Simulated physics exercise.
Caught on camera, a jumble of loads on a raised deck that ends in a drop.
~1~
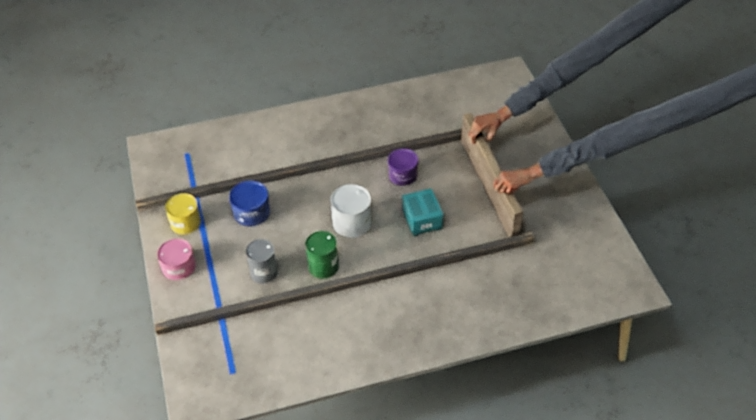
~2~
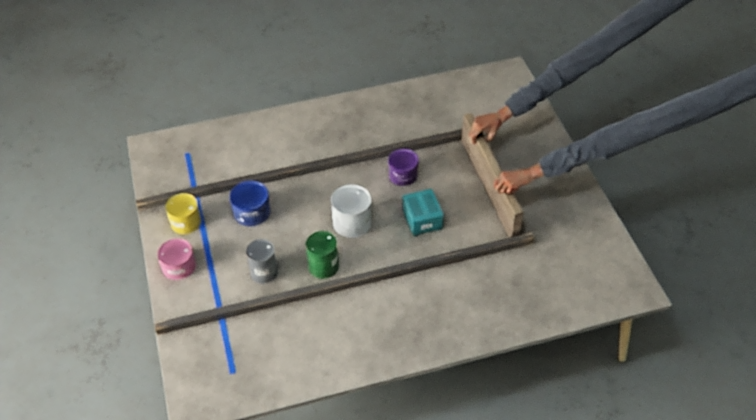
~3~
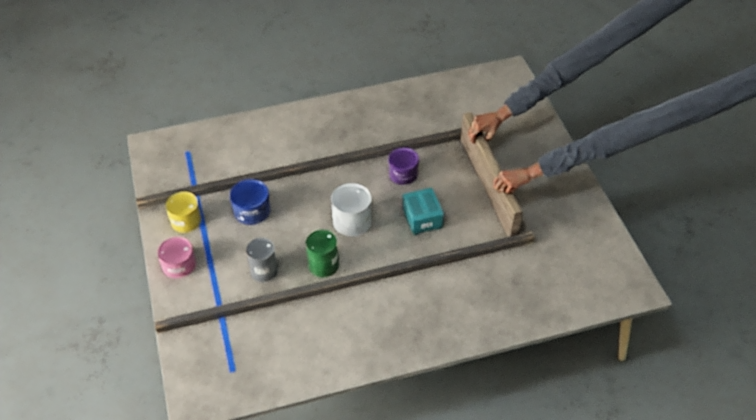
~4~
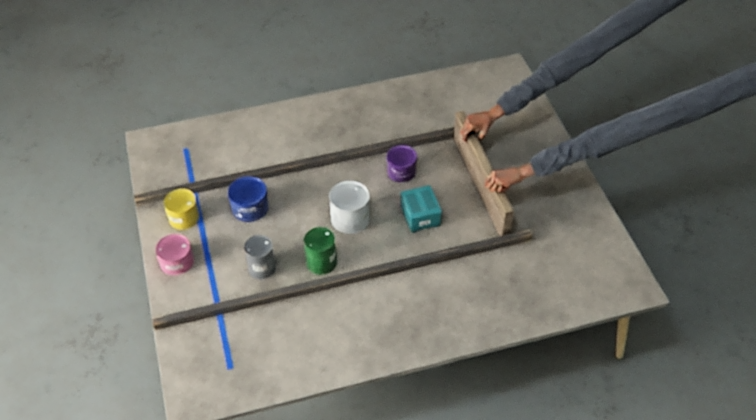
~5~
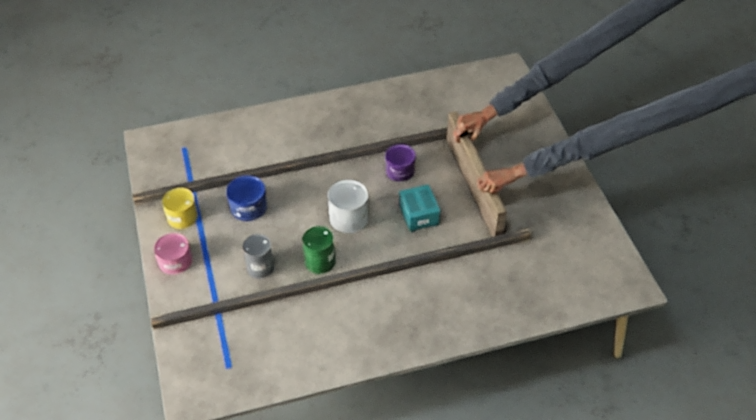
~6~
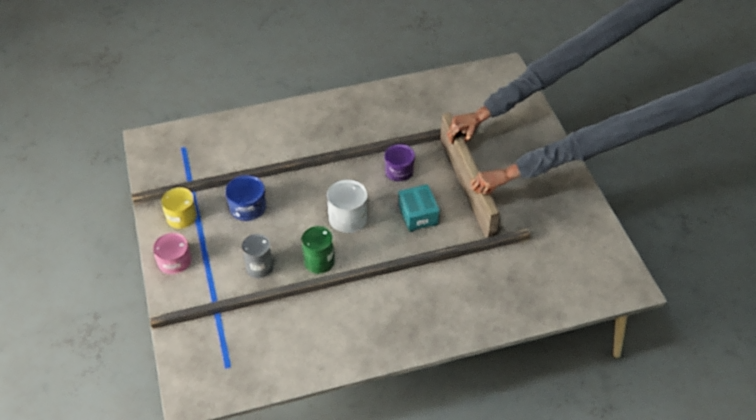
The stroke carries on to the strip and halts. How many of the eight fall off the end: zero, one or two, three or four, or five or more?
In the end the number that fall off is one or two.
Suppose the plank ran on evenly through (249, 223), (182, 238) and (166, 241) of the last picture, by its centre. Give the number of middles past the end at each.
Past the end: 0, 5 and 5.
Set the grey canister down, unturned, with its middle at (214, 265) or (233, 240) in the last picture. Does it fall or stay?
In that order, it remains up; remains up.
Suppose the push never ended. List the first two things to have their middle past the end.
In order: The pink canister, the yellow canister.
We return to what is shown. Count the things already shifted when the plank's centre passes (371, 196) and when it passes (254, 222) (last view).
By then 3, and 8.
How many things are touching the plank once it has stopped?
The number is 3.
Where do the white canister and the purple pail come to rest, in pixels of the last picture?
About (149, 252), and the other about (180, 211).
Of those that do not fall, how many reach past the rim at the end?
The number is 2.
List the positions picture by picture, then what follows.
In the first picture, pink canister (177, 259); yellow canister (184, 214); grey canister (262, 262); plank (490, 174); tape (207, 253).
In the second picture, yellow canister (184, 214); plank (491, 174).
In the third picture, grey canister (262, 260); purple pail (404, 166).
In the fourth picture, pink canister (175, 255); blue pail (249, 199).
In the fifth picture, yellow canister (180, 208); turquoise tote (419, 208).
In the sixth picture, pink canister (172, 253); yellow canister (180, 208); grey canister (258, 256); plank (468, 174); tape (203, 247).
A little later, none off yet; pink canister at rest near (172, 253); yellow canister at rest near (180, 208); grey canister at rest near (258, 256).
When it is over, the number that fall off is one or two; down, yellow canister and pink canister.
